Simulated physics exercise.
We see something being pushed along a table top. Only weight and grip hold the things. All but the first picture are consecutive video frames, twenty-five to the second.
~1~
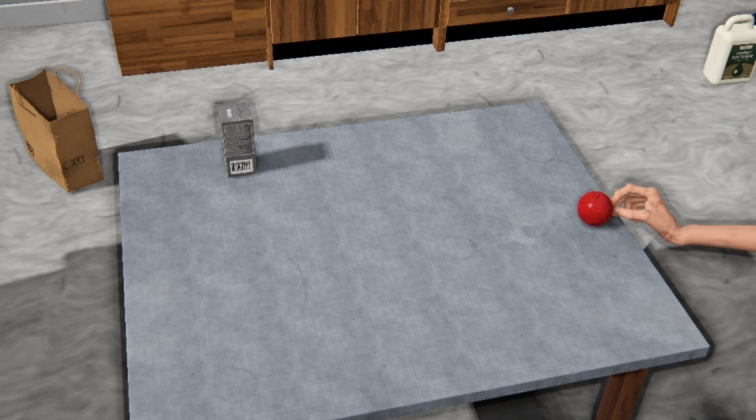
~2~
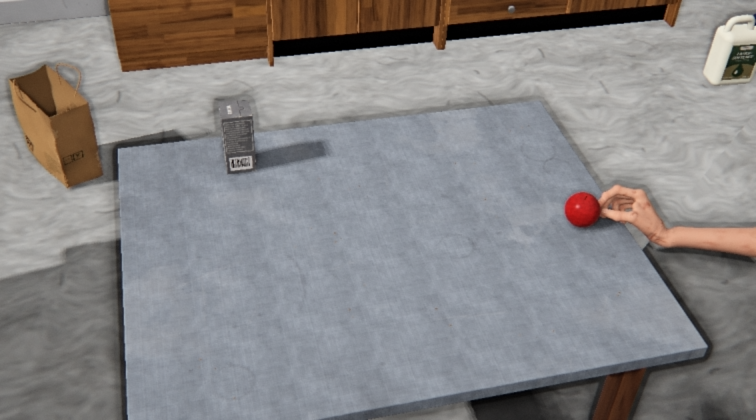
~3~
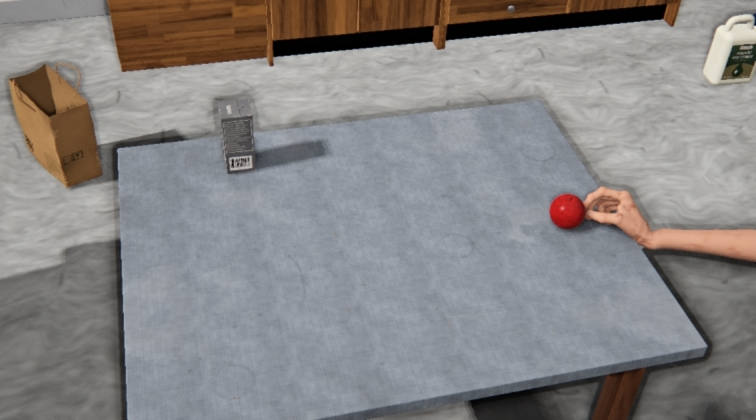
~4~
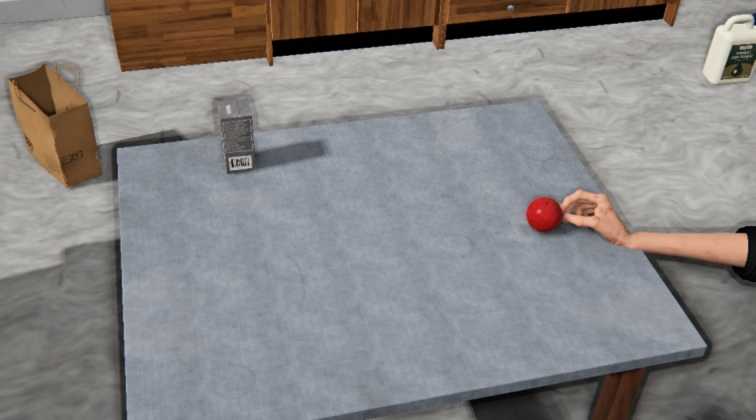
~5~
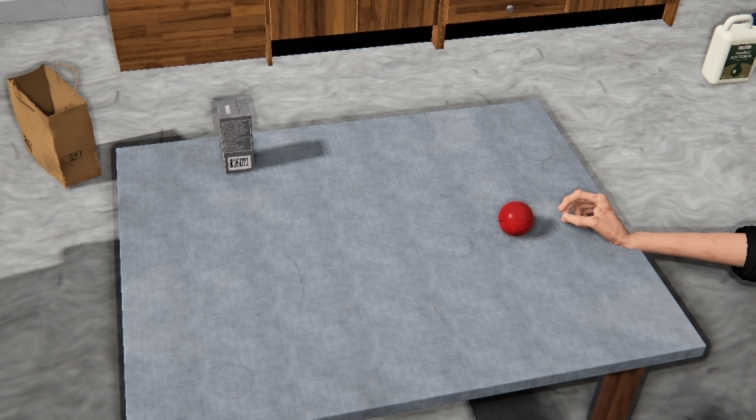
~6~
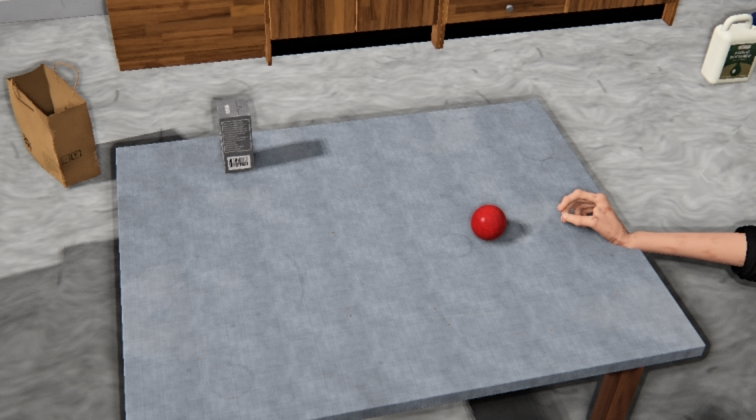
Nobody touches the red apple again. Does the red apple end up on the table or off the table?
The red apple falls off the table.
Then, 0.30 s later than the last frame, red apple moved well along near (285, 252).
Then, 0.60 s later than the last frame, red apple now off the table.
Then, 0.90 s later than the last frame, things are still on the move.
When it is over, off the table, red apple.
